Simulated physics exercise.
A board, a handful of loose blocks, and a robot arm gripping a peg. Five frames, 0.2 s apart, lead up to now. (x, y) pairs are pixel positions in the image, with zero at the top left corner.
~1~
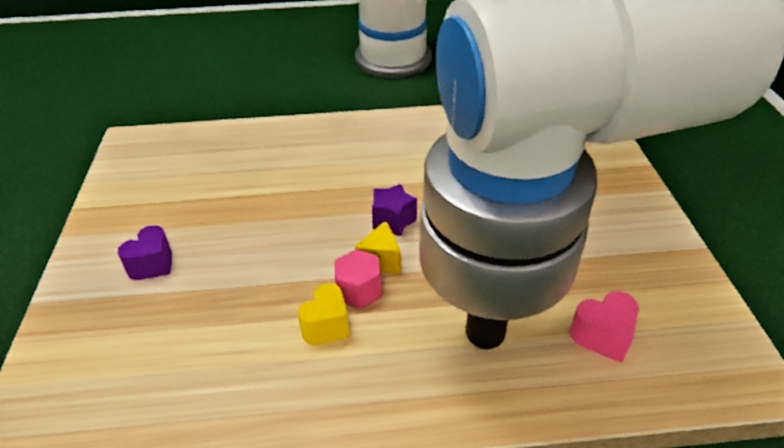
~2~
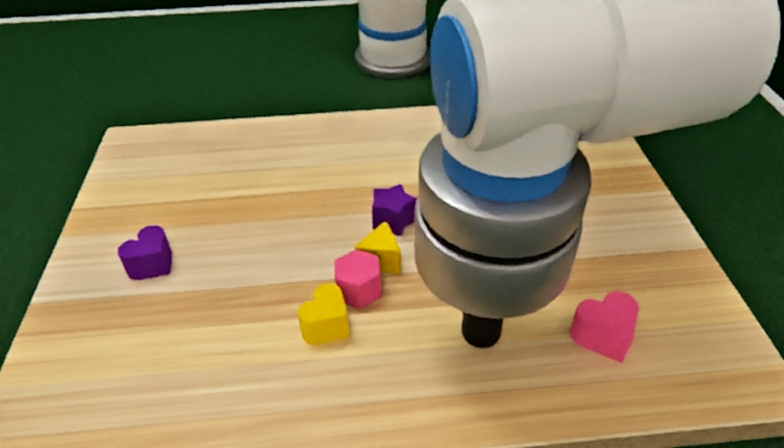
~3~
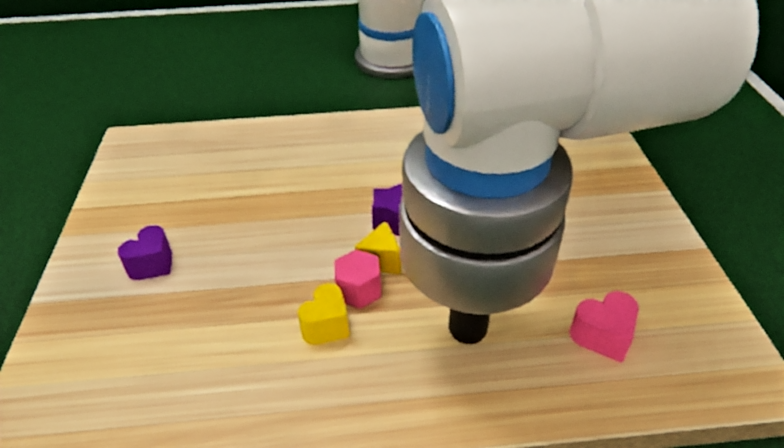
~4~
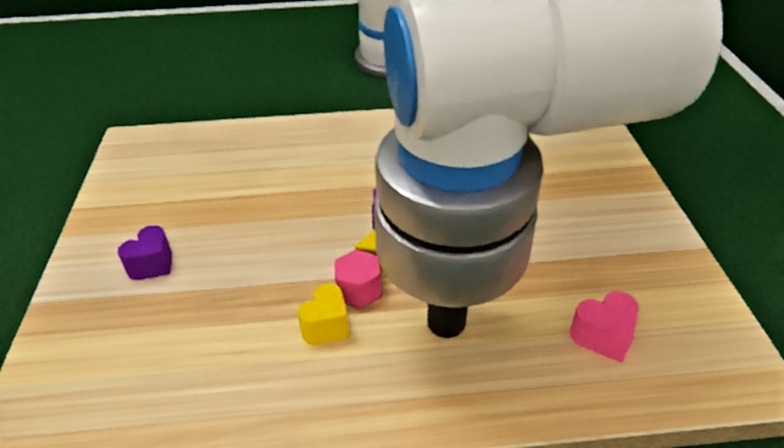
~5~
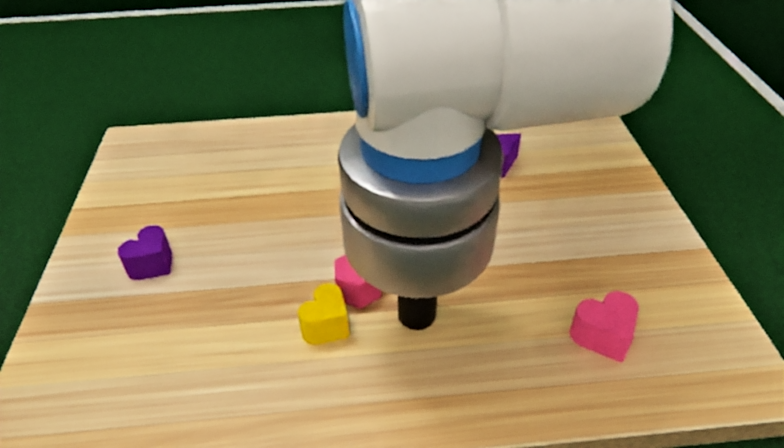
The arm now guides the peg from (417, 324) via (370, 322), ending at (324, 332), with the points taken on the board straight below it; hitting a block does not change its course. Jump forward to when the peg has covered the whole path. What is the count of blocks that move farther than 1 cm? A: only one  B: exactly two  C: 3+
Choice A: Only one.
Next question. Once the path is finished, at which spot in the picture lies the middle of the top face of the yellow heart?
The middle of its upper face should be somewhere near (281, 307).
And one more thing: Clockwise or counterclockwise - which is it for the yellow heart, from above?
It rotates clockwise.
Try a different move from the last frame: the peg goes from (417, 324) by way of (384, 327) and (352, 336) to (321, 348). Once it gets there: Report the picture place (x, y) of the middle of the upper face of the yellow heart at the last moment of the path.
At (292, 302).
On the path given first. Halfway along, peg at (369, 315); nothing pushed yet.
At the end, peg at (323, 325); yellow heart at (281, 307), turned 20° clockwise; pink six-sided block in place.
